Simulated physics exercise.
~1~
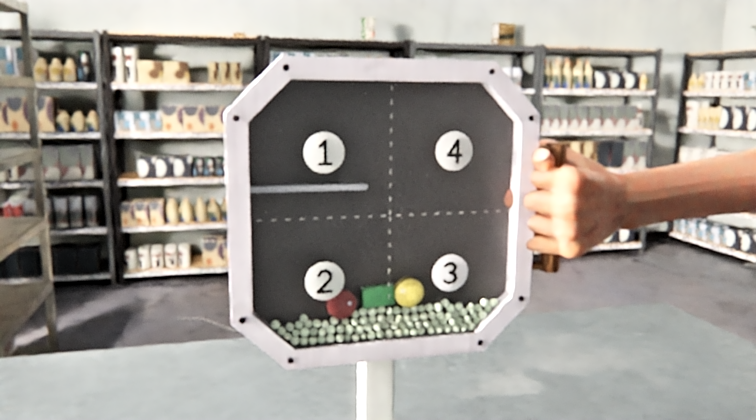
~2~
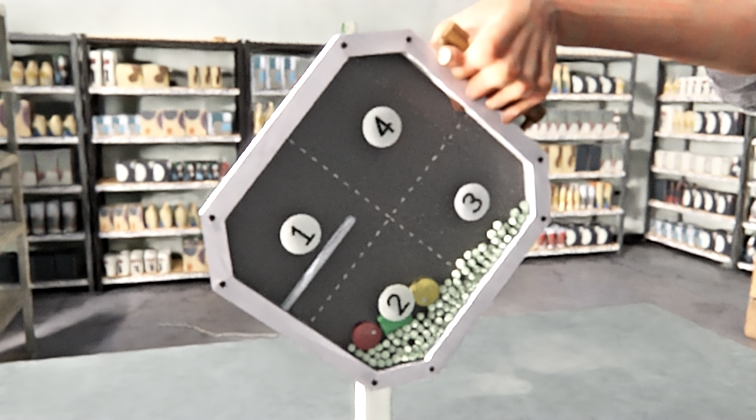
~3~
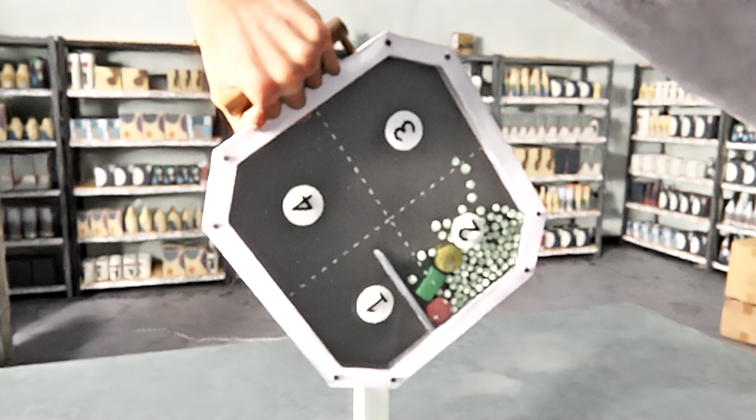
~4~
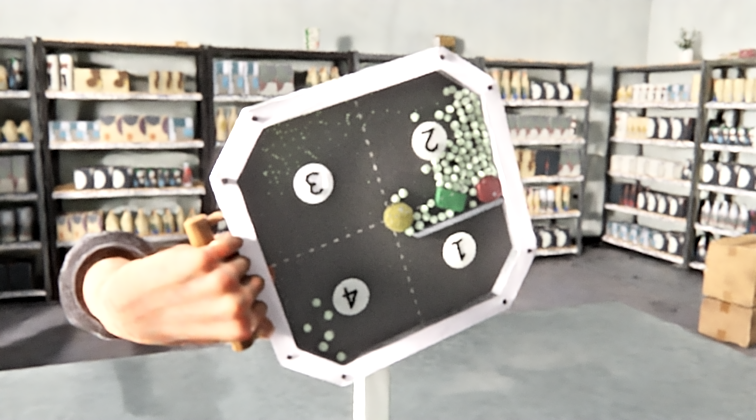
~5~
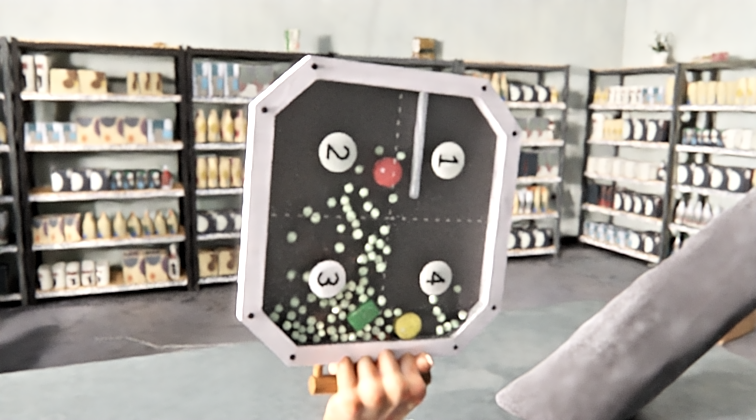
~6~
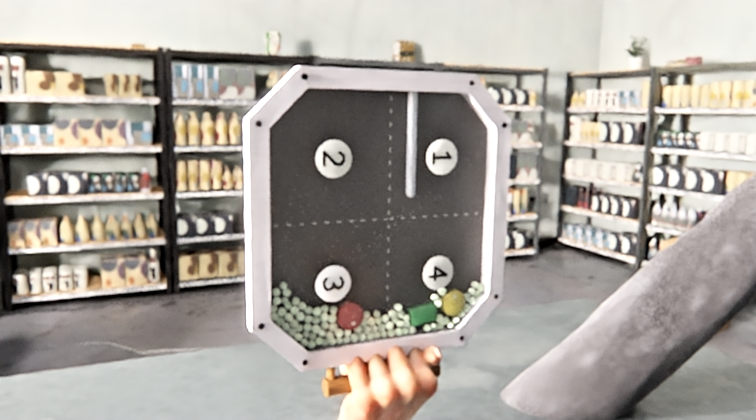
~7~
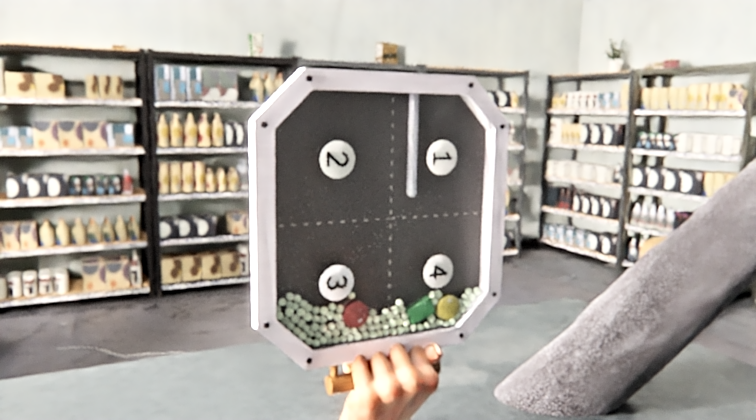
In a storeroom lined with shelves of bottles and boxes, a hand grips the handle of a flat, eight-sided case holding small white balls, a red disc, a green block and a yellow disc along its bottom. The hand swings the case anticlockwise, and the balls slide to the right with the larger pieces. As the turn continues, they are carried up the right side beside a pale inner bar. Then they spill down, the red disc dropping last. The case stops with its handle at the bottom, the red disc in quarter three, the green block and yellow disc in quarter four.
